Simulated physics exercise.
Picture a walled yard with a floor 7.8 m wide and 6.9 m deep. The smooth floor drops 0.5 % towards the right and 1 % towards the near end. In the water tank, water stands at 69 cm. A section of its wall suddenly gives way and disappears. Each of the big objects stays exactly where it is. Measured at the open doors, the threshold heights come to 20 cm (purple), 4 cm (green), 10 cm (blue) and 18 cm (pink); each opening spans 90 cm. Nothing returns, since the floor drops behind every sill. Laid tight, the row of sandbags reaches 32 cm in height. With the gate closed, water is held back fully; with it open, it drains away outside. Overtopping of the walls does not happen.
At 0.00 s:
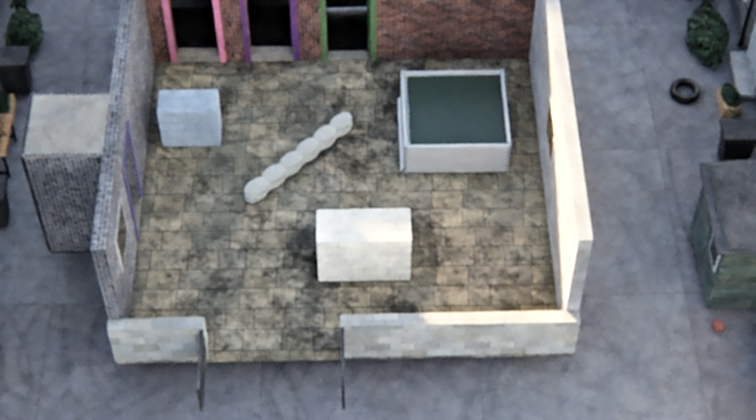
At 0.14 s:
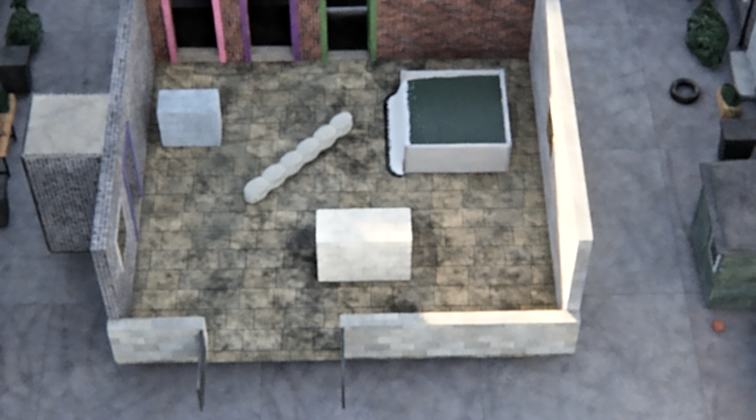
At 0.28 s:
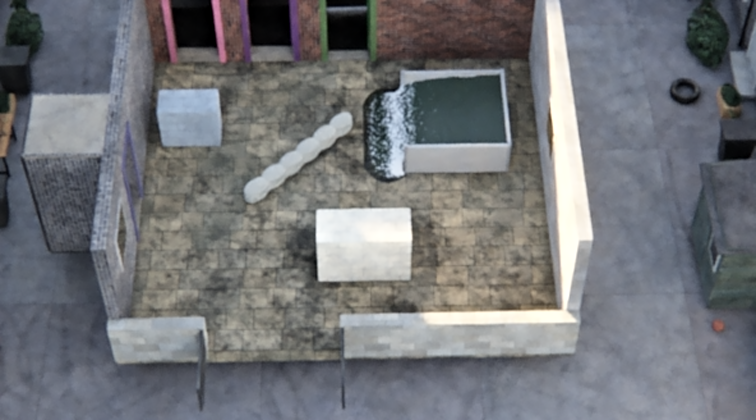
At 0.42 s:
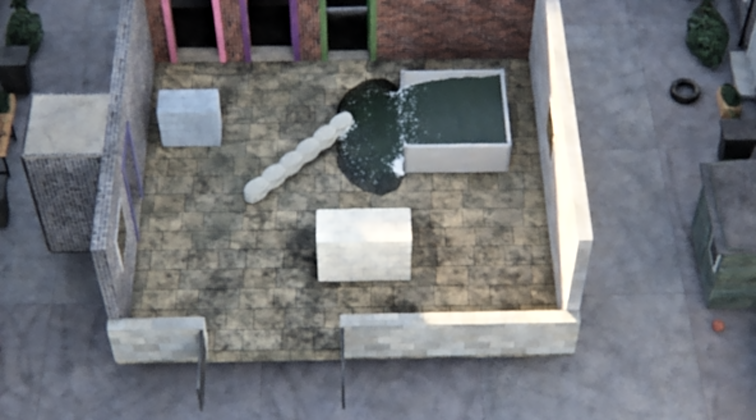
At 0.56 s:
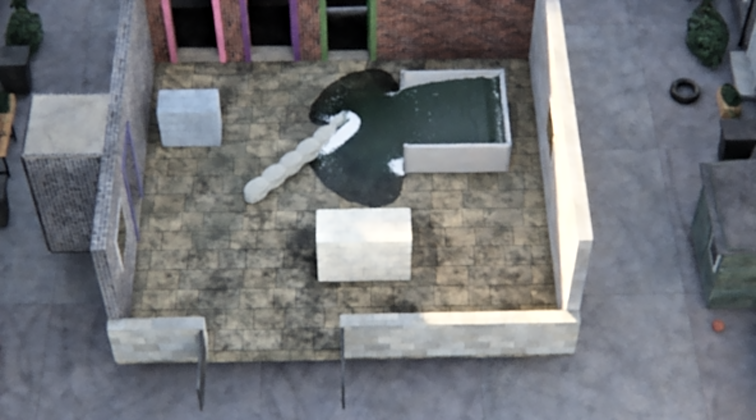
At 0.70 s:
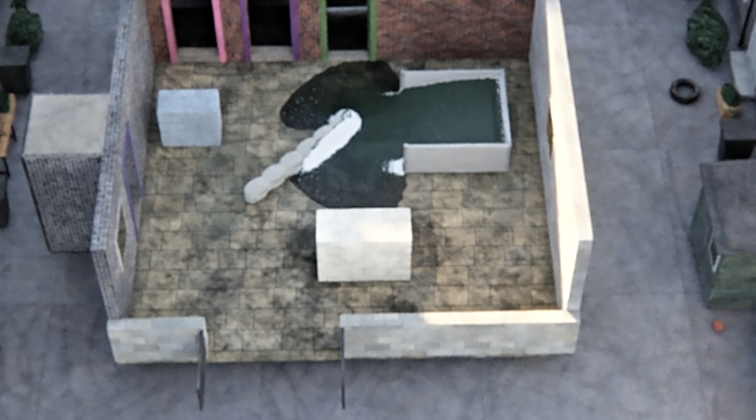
In a walled yard with a stone-tiled floor, dark water sits still in a tank at the upper right. The tank's left wall vanishes and water pours out, foaming as it spreads across the floor. It meets the diagonal row of sandbags, churns white against it, and fans out around both sides.
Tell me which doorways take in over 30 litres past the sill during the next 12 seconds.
Within those 12 seconds, the purple door takes in no more than that; the green door takes in over 30 litres; the blue door takes in no more than that; the pink door takes in no more than that.
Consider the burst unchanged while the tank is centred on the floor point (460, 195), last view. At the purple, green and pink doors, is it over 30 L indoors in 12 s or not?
Checking the limit: Purple is within it, green is within it and pink is within it.
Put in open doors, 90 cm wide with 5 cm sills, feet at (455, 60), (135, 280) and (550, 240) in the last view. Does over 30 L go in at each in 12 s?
Per doorway, in order: Insufficient / sufficient / insufficient.
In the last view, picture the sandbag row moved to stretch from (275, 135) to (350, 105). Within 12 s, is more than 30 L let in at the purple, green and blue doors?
Purple within the limit, green exceeded, blue exceeded.
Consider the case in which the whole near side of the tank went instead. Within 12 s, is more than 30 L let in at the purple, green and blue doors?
Purple: Within the limit; green: Within the limit; blue: Within the limit.
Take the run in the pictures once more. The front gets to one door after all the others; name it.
The blue door is last.
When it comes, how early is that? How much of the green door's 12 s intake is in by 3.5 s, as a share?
Some 55 per cent by then.
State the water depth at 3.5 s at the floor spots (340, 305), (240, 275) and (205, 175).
Depths: About 0, 6 and 1 centimetres.
After 1.4 s water covers 30 % of the floor and is deepest (43 cm) near (354, 127); purple door 8 cm at the sill, 0 L in, green door 8 cm at the sill, 1 L in, blue door not reached, pink door not reached.
After 2.2 s water covers 45 % of the floor and is deepest (33 cm) near (155, 70); purple door 18 cm at the sill, 0 L in, green door 8 cm at the sill, 12 L in, blue door not reached, pink door 9 cm at the sill, 0 L in.
After 3.5 s water covers 55 % of the floor and is deepest (27 cm) near (169, 341); purple door 10 cm at the sill, 0 L in, green door 11 cm at the sill, 58 L in, blue door not reached, pink door 11 cm at the sill, 0 L in.
After 7.0 s water covers 65 % of the floor and is deepest (10 cm) near (129, 341); purple door 8 cm at the sill, 0 L in, green door 4 cm at the sill, 100 L in, blue door 6 cm at the sill, 1 L in, pink door 8 cm at the sill, 0 L in.
After 12.0 s water covers 90 % of the floor and is deepest (6 cm) near (129, 341); purple door 2 cm at the sill, 0 L in, green door 3 cm at the sill, 106 L in, blue door 5 cm at the sill, 1 L in, pink door 2 cm at the sill, 0 L in.
